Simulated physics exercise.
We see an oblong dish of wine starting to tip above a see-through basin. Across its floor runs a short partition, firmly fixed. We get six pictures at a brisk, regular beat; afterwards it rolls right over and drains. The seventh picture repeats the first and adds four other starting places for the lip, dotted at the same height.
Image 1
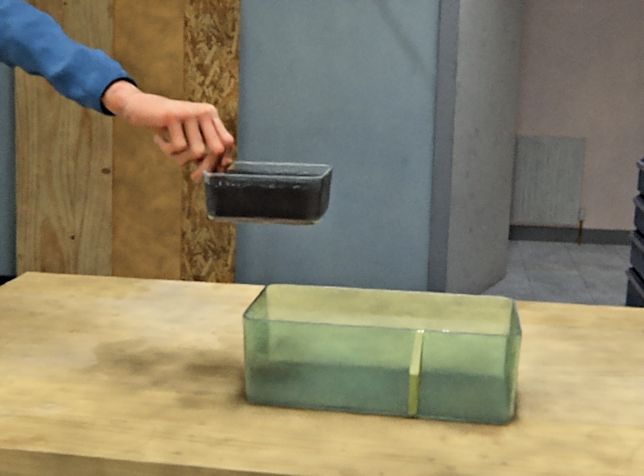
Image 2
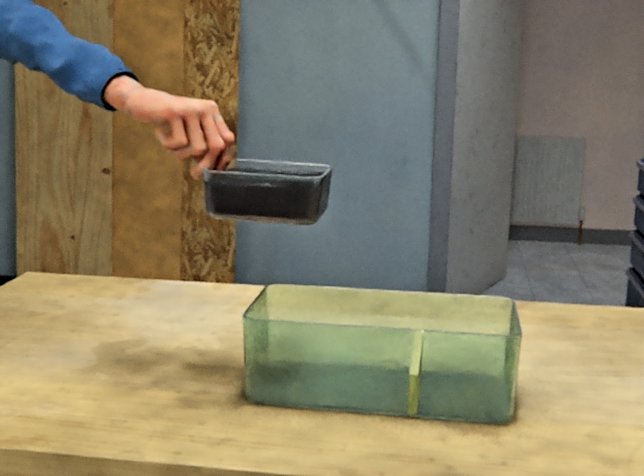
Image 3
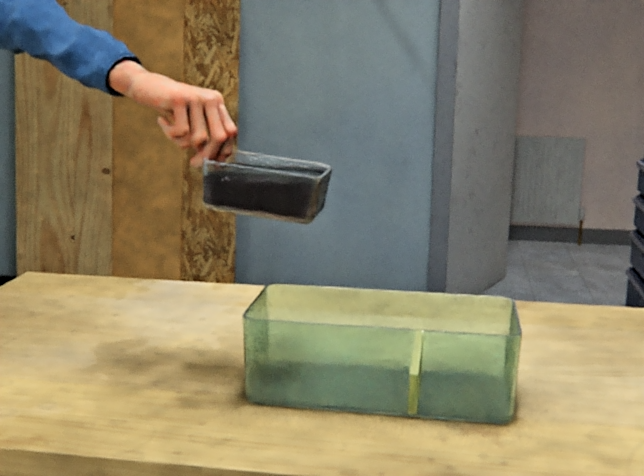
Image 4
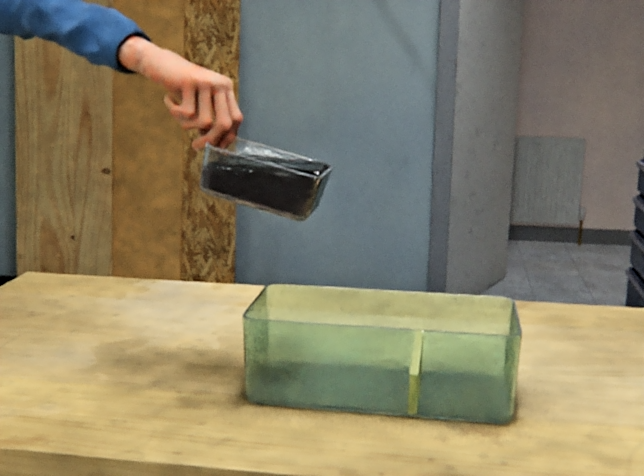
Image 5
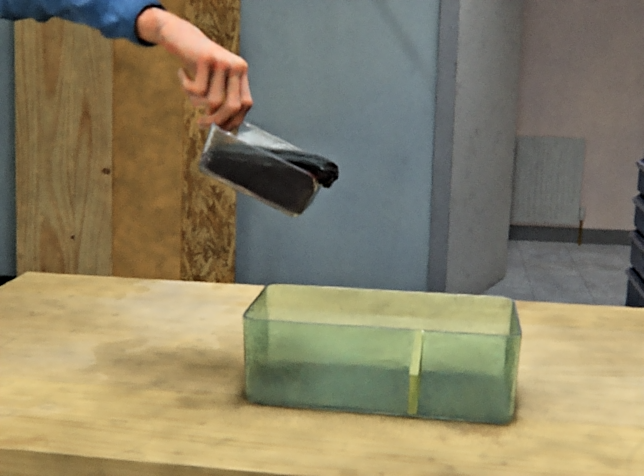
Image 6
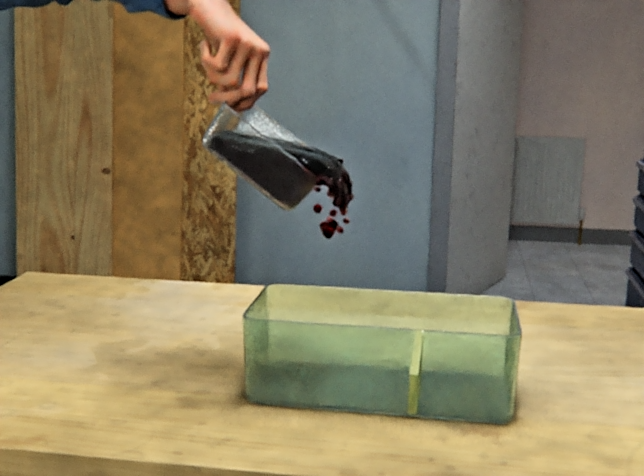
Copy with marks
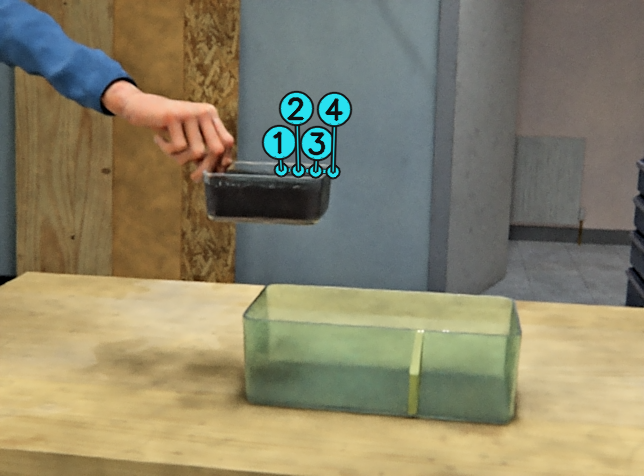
To begin with, a hand holds a small clear dish of dark wine level above a see-through, greenish basin with a short partition, set on a wooden table. The hand then tilts the dish down to the right, more and more steeply, and dark red wine slips over the lip and drops in blobs through the air.
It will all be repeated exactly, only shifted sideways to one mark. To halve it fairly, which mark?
Use spot 3.
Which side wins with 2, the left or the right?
More ends on the left.
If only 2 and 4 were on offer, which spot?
4 it is.
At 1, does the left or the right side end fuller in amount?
The left one.
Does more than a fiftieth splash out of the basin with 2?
Yes, it does.
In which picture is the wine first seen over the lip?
In picture 4.
On the marked copy, 1 at (281, 169); 2 at (298, 170); 3 at (315, 171); 4 at (333, 171).
Choosing 1, about 85 % ends left of the wall and 4 % right of it; 11 % is lost outside.
Choosing 2, about 79 % ends left of the wall and 12 % right of it; 8 % is lost outside.
Choosing 3, about 46 % ends left of the wall and 46 % right of it; 8 % is lost outside.
Choosing 4, about 30 % ends left of the wall and 62 % right of it; 9 % is lost outside.
